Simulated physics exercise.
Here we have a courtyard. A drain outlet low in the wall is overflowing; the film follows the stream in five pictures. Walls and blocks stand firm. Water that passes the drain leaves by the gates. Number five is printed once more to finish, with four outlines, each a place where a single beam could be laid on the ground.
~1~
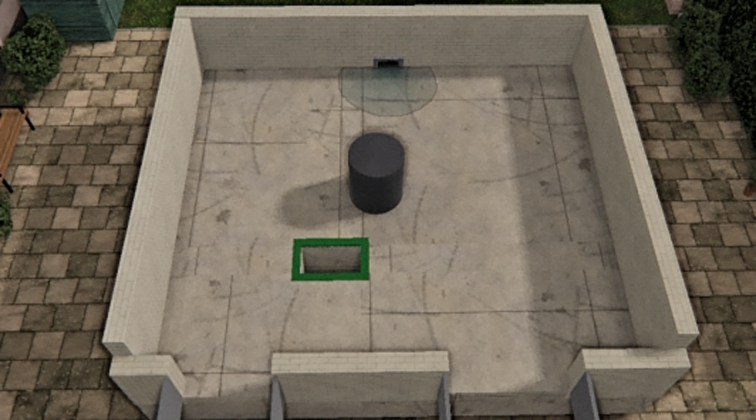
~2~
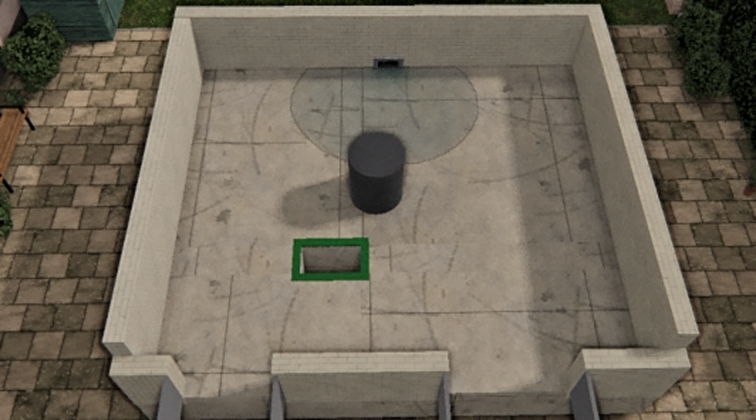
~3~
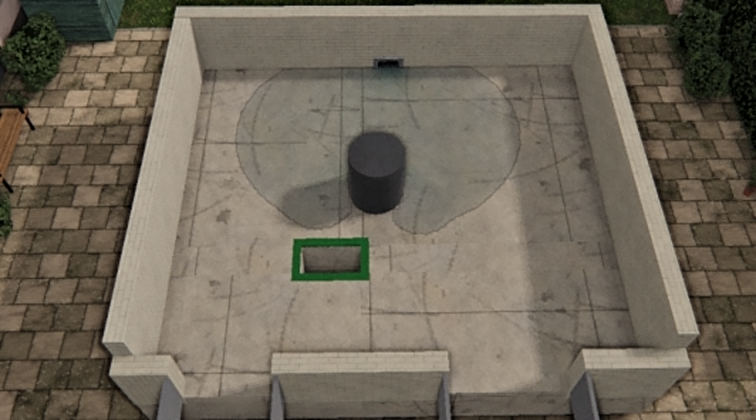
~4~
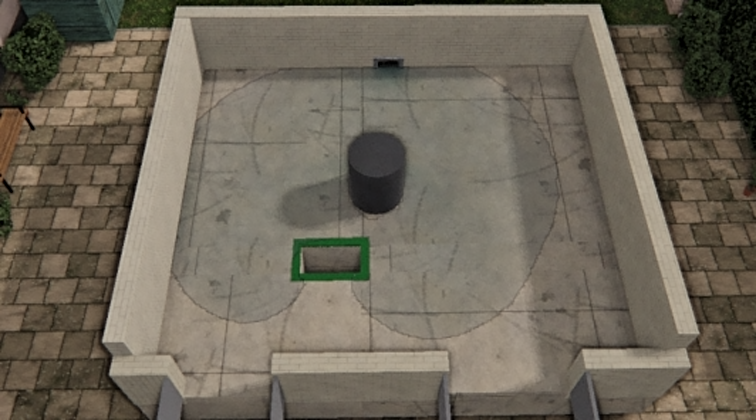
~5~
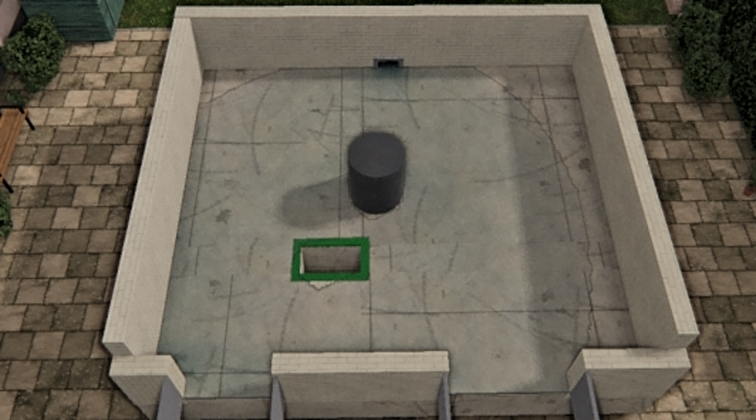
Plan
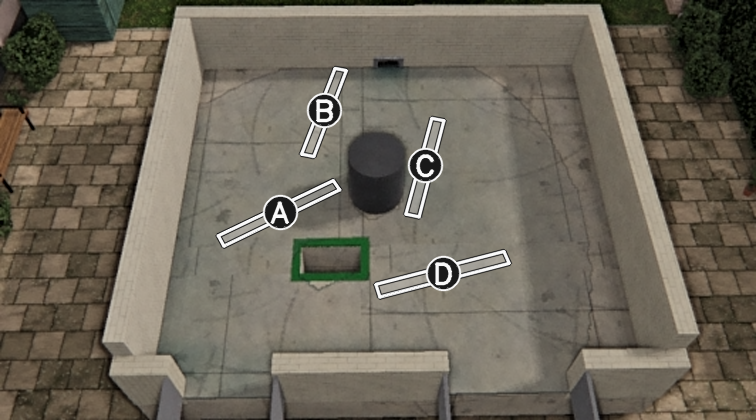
Water spread from a small opening in the back wall of a courtyard, flowed around a dark cylinder, reached the green-edged drain, and went on to cover most of the floor.
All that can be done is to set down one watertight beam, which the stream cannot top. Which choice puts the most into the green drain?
D.
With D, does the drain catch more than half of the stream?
No, it does not.
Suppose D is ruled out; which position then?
The answer is B.
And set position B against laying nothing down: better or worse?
Position B is better.
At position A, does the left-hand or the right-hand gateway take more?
The left gate.
In white, A from (221, 240) to (336, 185); B from (307, 155) to (340, 69); C from (412, 215) to (437, 119); D from (377, 290) to (506, 257).
With A, about 9 % of the stream goes into the green drain, about 91 % out by the gates.
With B, about 18 % of the stream goes into the green drain, about 82 % out by the gates.
With C, about 11 % of the stream goes into the green drain, about 89 % out by the gates.
With D, about 30 % of the stream goes into the green drain, about 70 % out by the gates.
